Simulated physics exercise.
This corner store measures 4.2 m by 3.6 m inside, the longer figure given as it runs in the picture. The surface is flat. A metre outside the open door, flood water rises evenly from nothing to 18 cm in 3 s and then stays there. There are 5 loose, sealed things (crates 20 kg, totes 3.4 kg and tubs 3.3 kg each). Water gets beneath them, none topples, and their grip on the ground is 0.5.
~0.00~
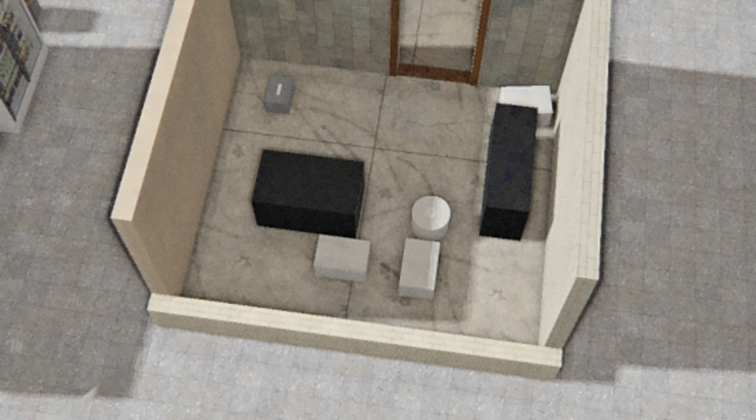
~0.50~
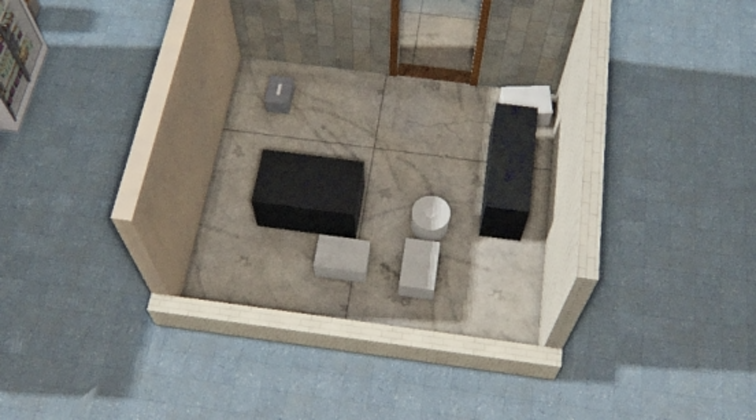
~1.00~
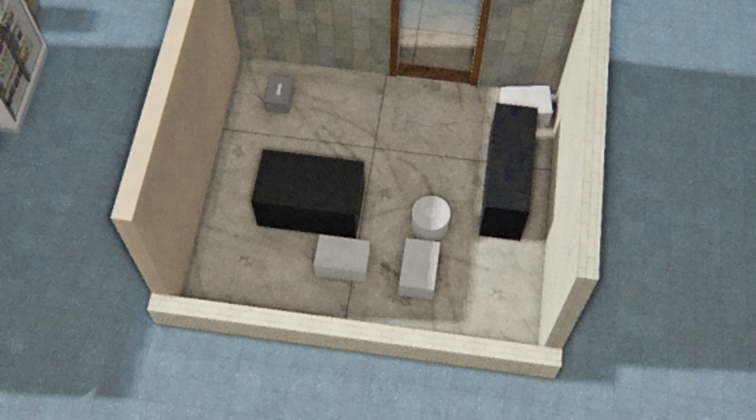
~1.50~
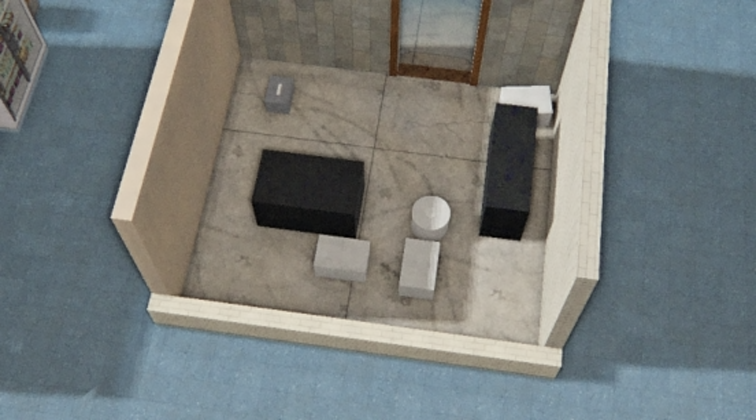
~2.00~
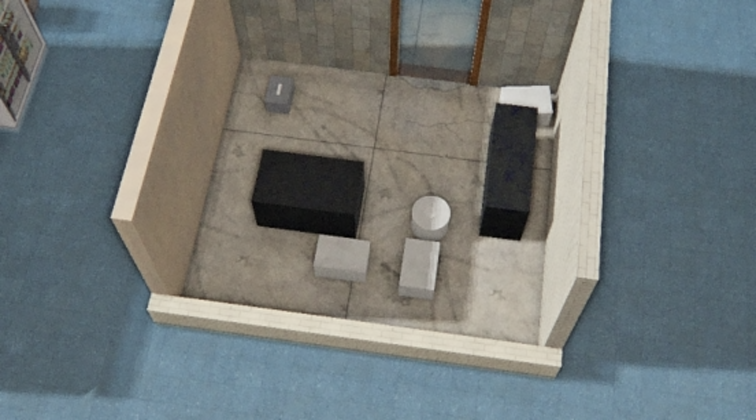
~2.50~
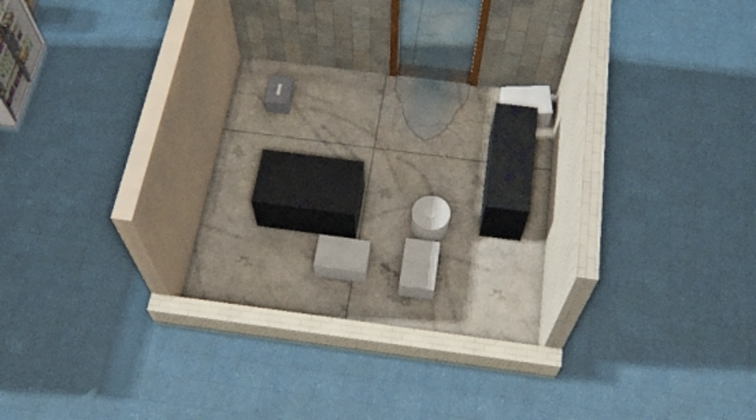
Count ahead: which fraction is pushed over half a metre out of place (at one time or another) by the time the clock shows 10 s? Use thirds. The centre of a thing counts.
It is less than a third.
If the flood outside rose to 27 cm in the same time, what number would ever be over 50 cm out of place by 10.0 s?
Then 5.
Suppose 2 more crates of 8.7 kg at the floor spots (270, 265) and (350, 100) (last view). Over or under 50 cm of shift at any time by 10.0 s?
In that order: Short of it, short of it.
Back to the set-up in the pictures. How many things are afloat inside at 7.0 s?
I count 1.
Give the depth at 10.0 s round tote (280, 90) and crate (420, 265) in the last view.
Roughly 3 and 8 cm.
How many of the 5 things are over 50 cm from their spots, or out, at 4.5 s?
I count 0.
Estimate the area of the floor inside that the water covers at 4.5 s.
Roughly 6.0 m2.
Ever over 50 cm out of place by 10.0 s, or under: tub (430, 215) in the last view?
Answer: Over.
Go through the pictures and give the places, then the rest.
The first frame shows a crate at (527, 100) rests on the ground; a tote at (279, 90) rests on the ground; 0.0 m2 under water; 0 of 5 have shifted.
The second frame shows a crate at (527, 100) rests on the ground; a tote at (279, 90) rests on the ground; water covers 0.0 m2; 0 of 5 have shifted.
The third frame shows a crate at (527, 100), on the bottom; a tote at (279, 90) rests on the ground; 0.0 m2 under water; 0 of 5 have shifted.
The fourth frame shows a crate at (527, 100), on the bottom; a tote at (279, 90), on the bottom; water covers 0.0 m2; 0 of 5 have shifted.
The fifth frame shows a crate at (527, 100), on the bottom; a tote at (279, 90), on the bottom; 0.1 m2 under water; 0 of 5 have shifted.
The sixth frame shows a crate at (527, 100) rests on the ground; a tote at (279, 90), on the bottom; 0.6 m2 under water; 0 of 5 have shifted.
After 3.5 s 0 of 5 are over 50 cm from their spots; 0 afloat.
After 4.5 s 0 of 5 are over 50 cm from their spots; 1 afloat.
After 7.0 s 1 of 5 are over 50 cm from their spots; 1 afloat.
After 10.0 s 1 of 5 are over 50 cm from their spots, and 1 have been at some point; 3 afloat.
